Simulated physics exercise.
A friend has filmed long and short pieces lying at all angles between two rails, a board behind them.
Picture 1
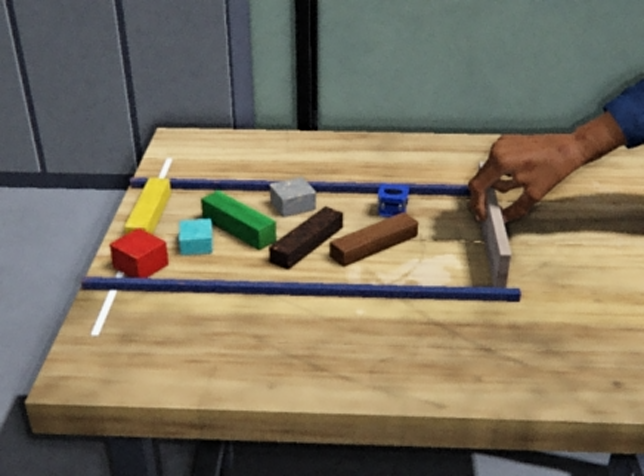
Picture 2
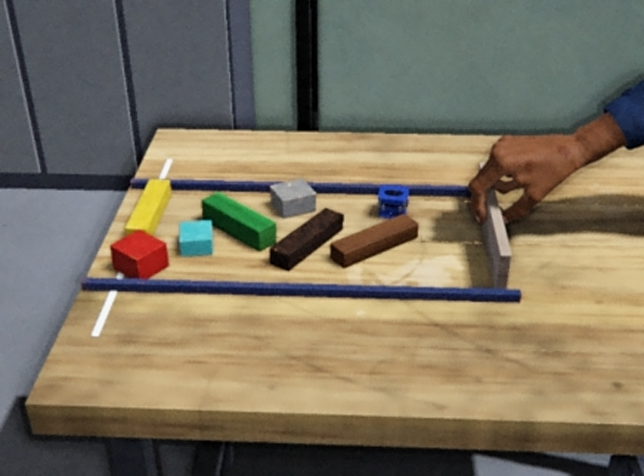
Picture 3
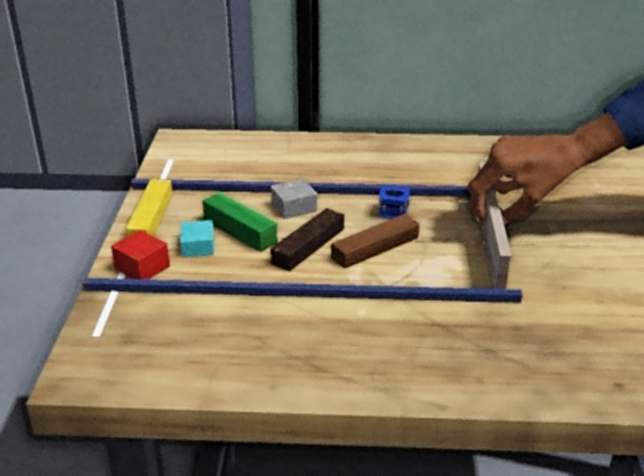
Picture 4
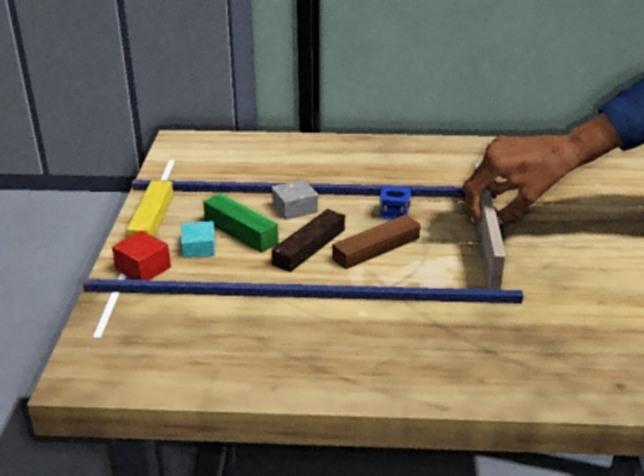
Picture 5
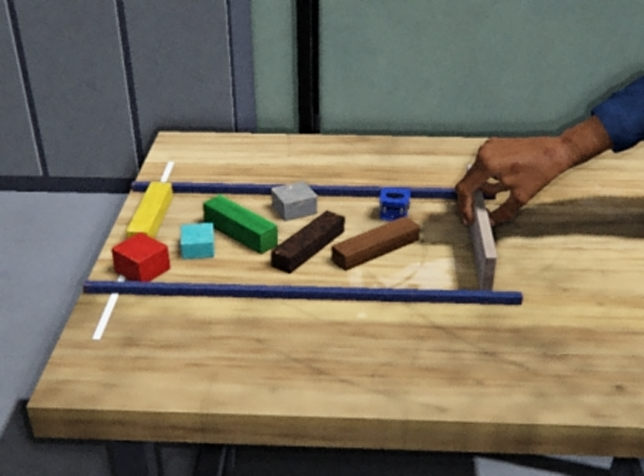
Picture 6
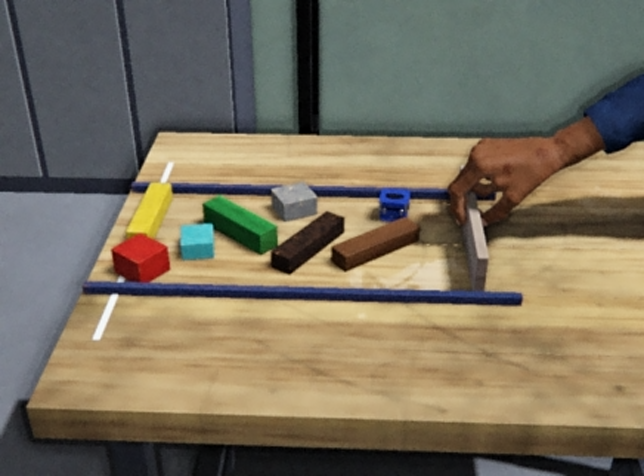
A hand slides a board slightly left between two blue rails, behind scattered colored blocks.
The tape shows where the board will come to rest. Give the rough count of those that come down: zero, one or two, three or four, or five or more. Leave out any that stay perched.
Outcome: The number that fall off is five or more.
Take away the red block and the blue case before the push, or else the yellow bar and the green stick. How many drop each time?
It would be 4 and 4.
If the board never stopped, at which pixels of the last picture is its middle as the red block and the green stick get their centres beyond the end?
For the red block at (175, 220), for the green stick at (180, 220).
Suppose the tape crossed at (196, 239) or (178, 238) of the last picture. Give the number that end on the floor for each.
In that order 1 and 2.
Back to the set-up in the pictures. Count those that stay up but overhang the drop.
0 of them.
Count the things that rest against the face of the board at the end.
That makes 2.
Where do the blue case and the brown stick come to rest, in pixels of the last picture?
The blue case at (135, 204), the brown stick at (121, 245).
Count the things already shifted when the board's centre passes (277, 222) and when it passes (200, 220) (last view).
By then 6, and 8.
Early on, none off yet; yellow bar at rest near (150, 215); red block at rest near (141, 260); turquoise block at rest near (197, 242).
A while later, none off yet; yellow bar moving near (143, 214); red block moving near (134, 262); turquoise block travelled about its own width near (156, 242).
Finally, the number that fall off is five or more; lost, black bar, grey block, green stick, turquoise block, red block and yellow bar.
